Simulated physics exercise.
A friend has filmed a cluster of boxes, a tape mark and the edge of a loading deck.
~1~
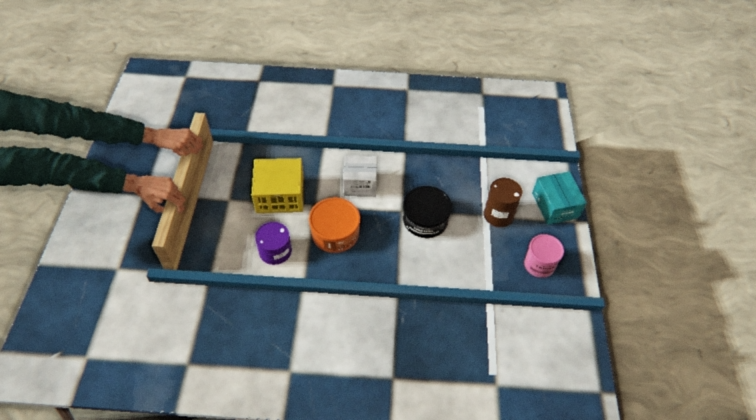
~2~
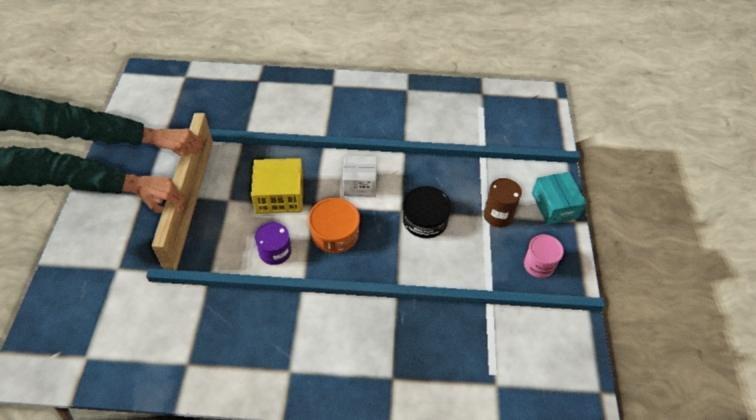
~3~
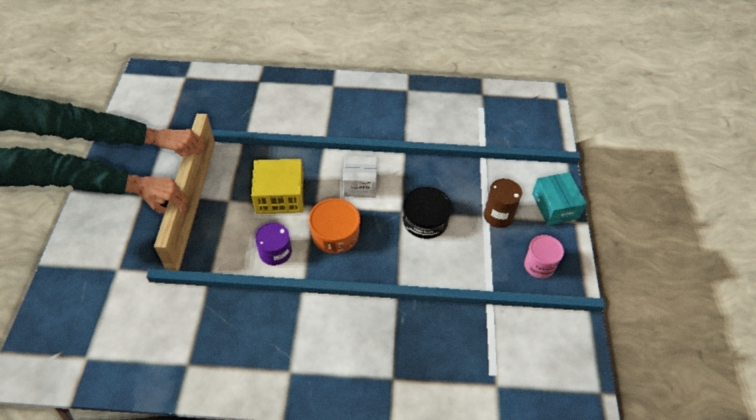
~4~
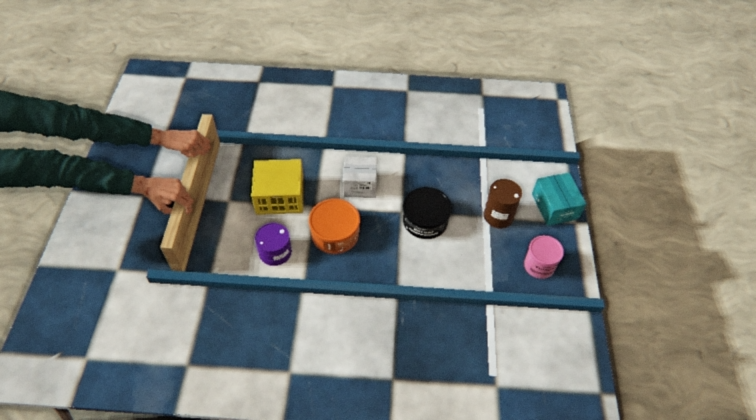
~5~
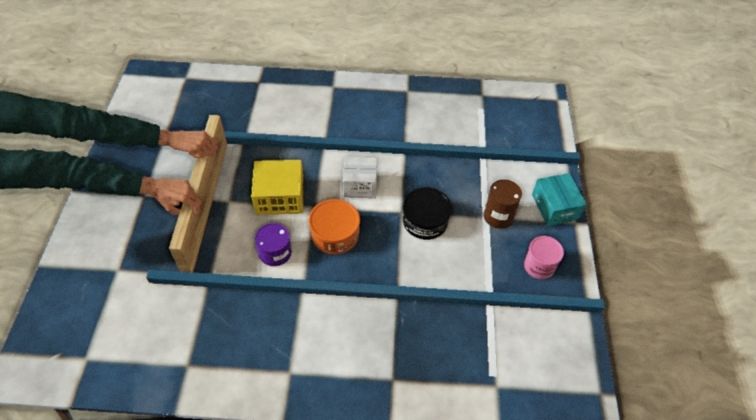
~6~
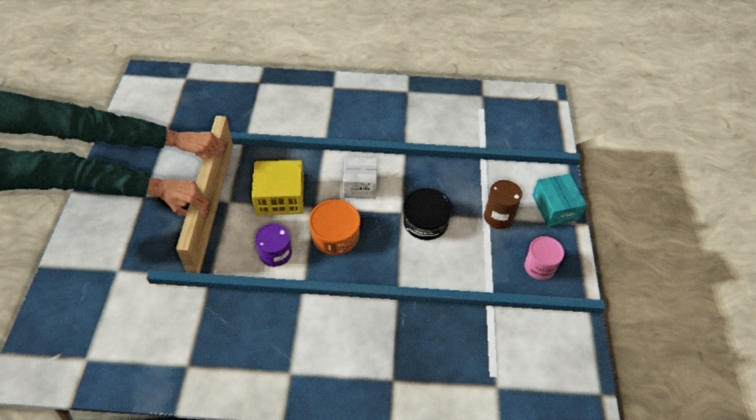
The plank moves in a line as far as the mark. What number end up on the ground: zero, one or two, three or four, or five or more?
The number that fall off is one or two.
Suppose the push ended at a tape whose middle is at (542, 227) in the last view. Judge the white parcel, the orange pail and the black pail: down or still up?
The white parcel tumbles off, the orange pail stays on, the black pail tumbles off.
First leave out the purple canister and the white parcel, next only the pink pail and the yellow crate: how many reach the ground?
Fallen: 0, and 1 in the other try.
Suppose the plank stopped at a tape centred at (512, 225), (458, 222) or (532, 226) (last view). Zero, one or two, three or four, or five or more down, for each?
The falls would be either one or two; none; either three or four.
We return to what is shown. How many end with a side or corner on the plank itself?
It touches 3.
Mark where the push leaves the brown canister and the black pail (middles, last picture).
About (584, 203), and the other about (558, 230).
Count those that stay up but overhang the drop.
1 of them.
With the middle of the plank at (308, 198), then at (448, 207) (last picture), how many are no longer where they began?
The counts are 4 and 7.
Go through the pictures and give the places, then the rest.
The first picture shows turquoise box (559, 198); pink pail (543, 257); brown canister (502, 203); plank (186, 189); tape (486, 221).
The second picture shows pink pail (543, 257); orange pail (335, 226).
The third picture shows brown canister (502, 204); plank (188, 190).
The fourth picture shows turquoise box (558, 199); black pail (426, 213).
The fifth picture shows pink pail (543, 258); purple canister (274, 245).
The sixth picture shows turquoise box (559, 200); pink pail (544, 259); brown canister (503, 205); plank (208, 192); tape (486, 223).
A little later, none off yet; turquoise box at rest near (559, 200); pink pail at rest near (544, 259); brown canister at rest near (503, 205).
Next, none off yet; turquoise box moving near (562, 199); pink pail at rest near (544, 259); brown canister shifted about its own width near (533, 201).
When it is over, the number that fall off is one or two; down, turquoise box.
